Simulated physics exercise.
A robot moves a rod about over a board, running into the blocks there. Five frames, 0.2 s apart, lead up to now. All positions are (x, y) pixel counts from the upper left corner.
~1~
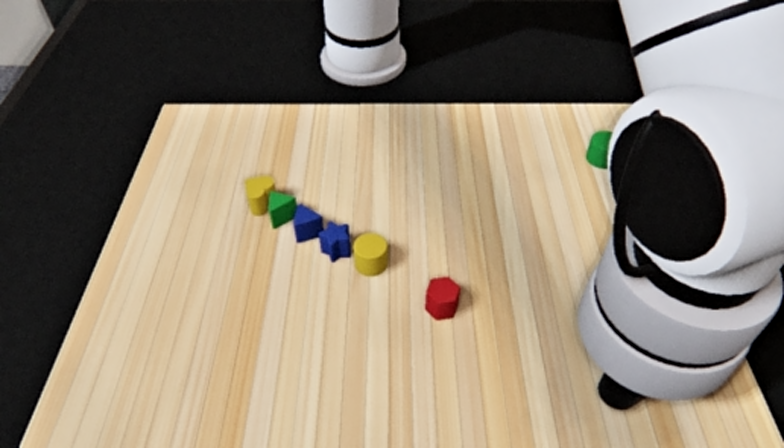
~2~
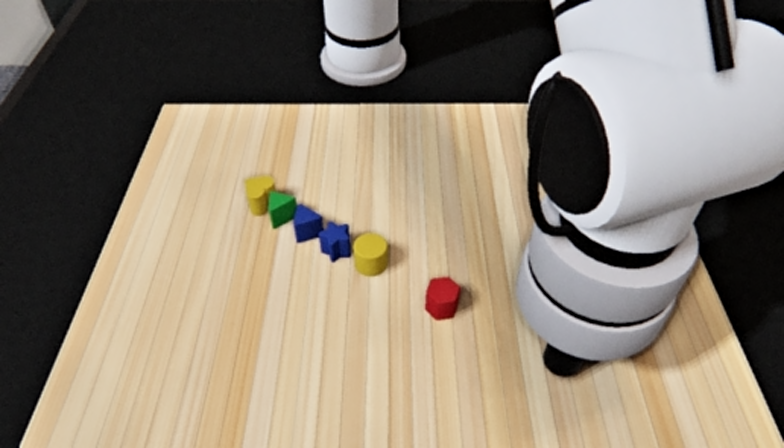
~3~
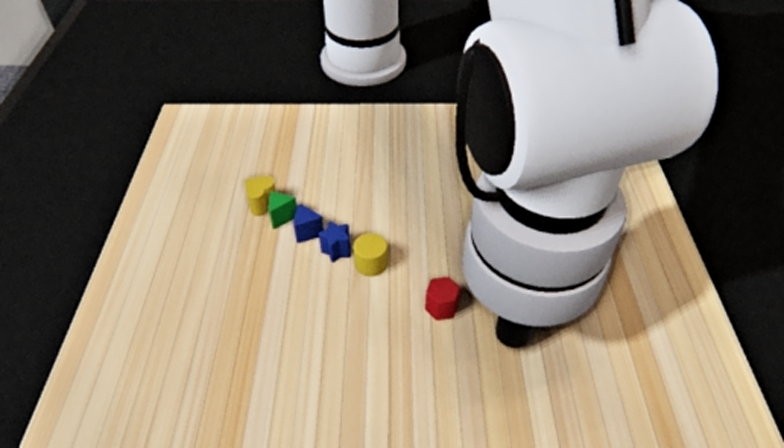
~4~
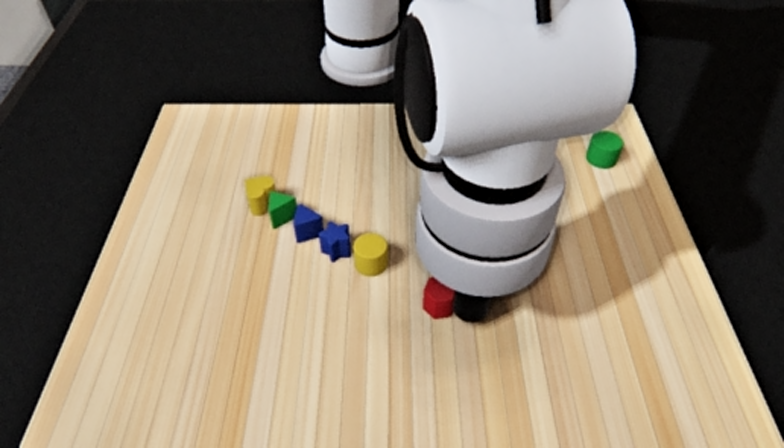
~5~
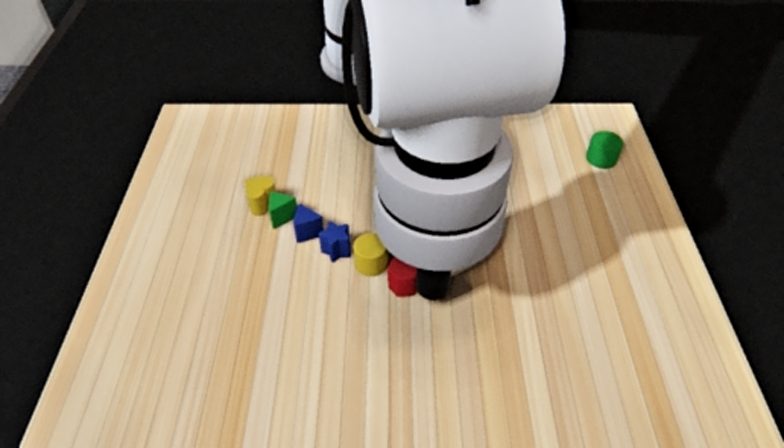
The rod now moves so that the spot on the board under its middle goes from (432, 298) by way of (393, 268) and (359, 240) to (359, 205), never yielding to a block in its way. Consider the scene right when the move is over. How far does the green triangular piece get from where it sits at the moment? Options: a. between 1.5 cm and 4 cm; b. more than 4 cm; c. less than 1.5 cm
Correct choice: A.
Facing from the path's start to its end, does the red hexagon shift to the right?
The answer is no.
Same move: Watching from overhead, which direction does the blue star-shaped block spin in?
It makes a counterclockwise turn.
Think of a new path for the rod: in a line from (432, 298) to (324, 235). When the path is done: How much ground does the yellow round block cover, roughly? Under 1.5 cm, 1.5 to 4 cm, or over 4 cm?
The yellow round block moves over 4 cm.
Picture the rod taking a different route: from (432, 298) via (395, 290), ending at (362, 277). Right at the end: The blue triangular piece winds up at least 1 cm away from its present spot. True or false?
True.
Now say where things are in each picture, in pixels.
Lower end of the rod (617, 393), tops of blocks, green triangular piece (278, 199), blue star-shaped block (335, 232), yellow round block (371, 245), red hexagon (443, 289), in the first picture.
Rod (561, 361), blocks as before, in the second picture.
Rod (513, 333), blocks as before, in the third picture.
Rod (470, 309), red hexagon (441, 287), in the fourth picture.
Rod (433, 287), green triangular piece (278, 199), blue star-shaped block (335, 232), yellow round block (371, 245), red hexagon (405, 266), in the fifth picture.
What follows on the original path. One third of the way, rod (393, 258); green triangular piece (276, 198); blue star-shaped block (311, 221), turned 15° clockwise; yellow round block (340, 225); red hexagon (367, 236).
Two thirds of the way, rod (358, 229); green triangular piece (257, 195), turned 30° clockwise; blue star-shaped block (273, 213); yellow round block (302, 207); red hexagon (332, 210).
At the end, rod (358, 194); green triangular piece (257, 194), turned 30° clockwise; blue star-shaped block (267, 213), turned 25° anticlockwise; yellow round block (293, 203); red hexagon (323, 196), turned 45° anticlockwise.
